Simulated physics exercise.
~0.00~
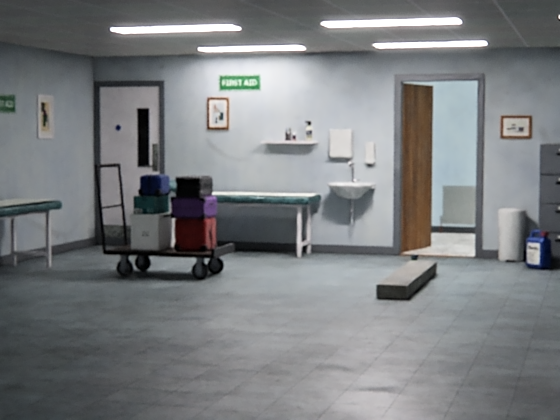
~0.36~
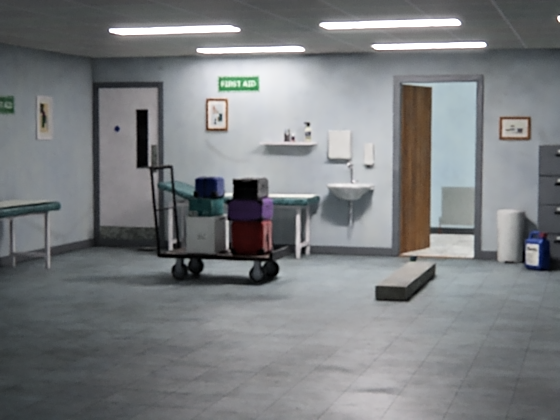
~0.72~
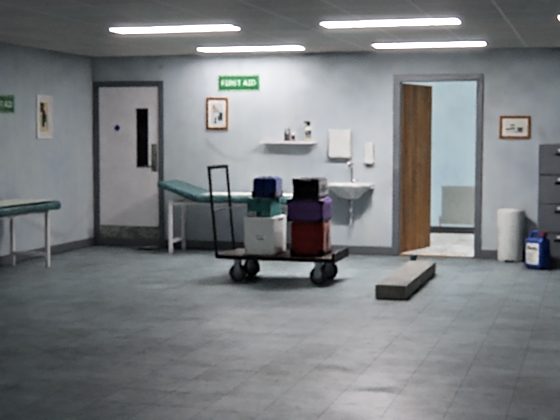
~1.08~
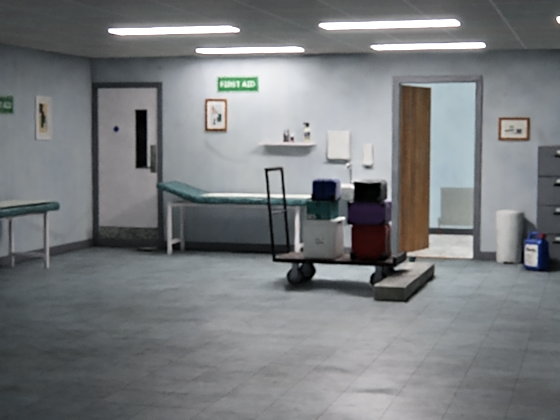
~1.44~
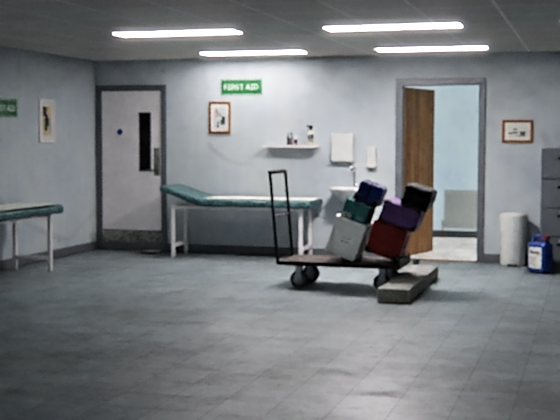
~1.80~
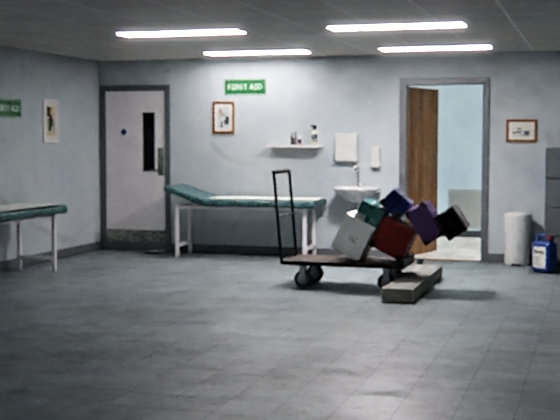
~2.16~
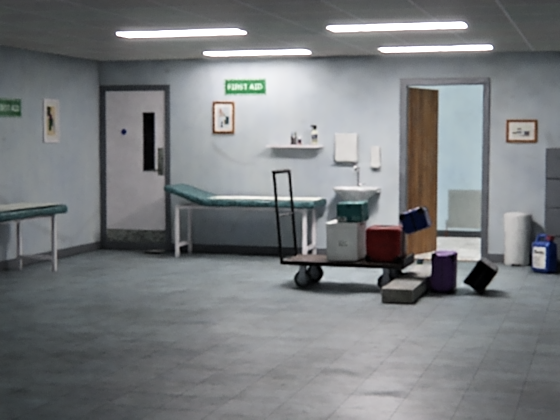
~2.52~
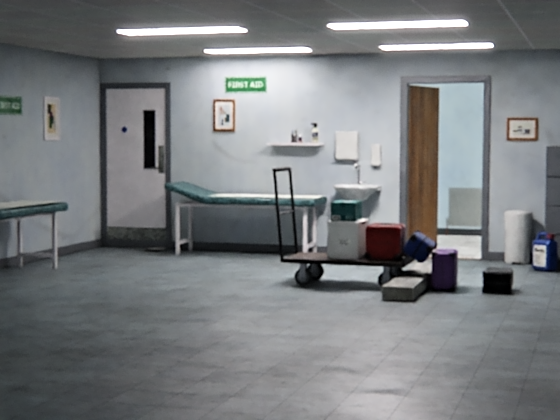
The clip shows a trolley stacked with cases and boxes rolling right across a first aid room until it stops at a low kerb. The load tips forward, and the black, purple and blue cases tumble off the front, while the white, teal and red ones settle back on the deck.
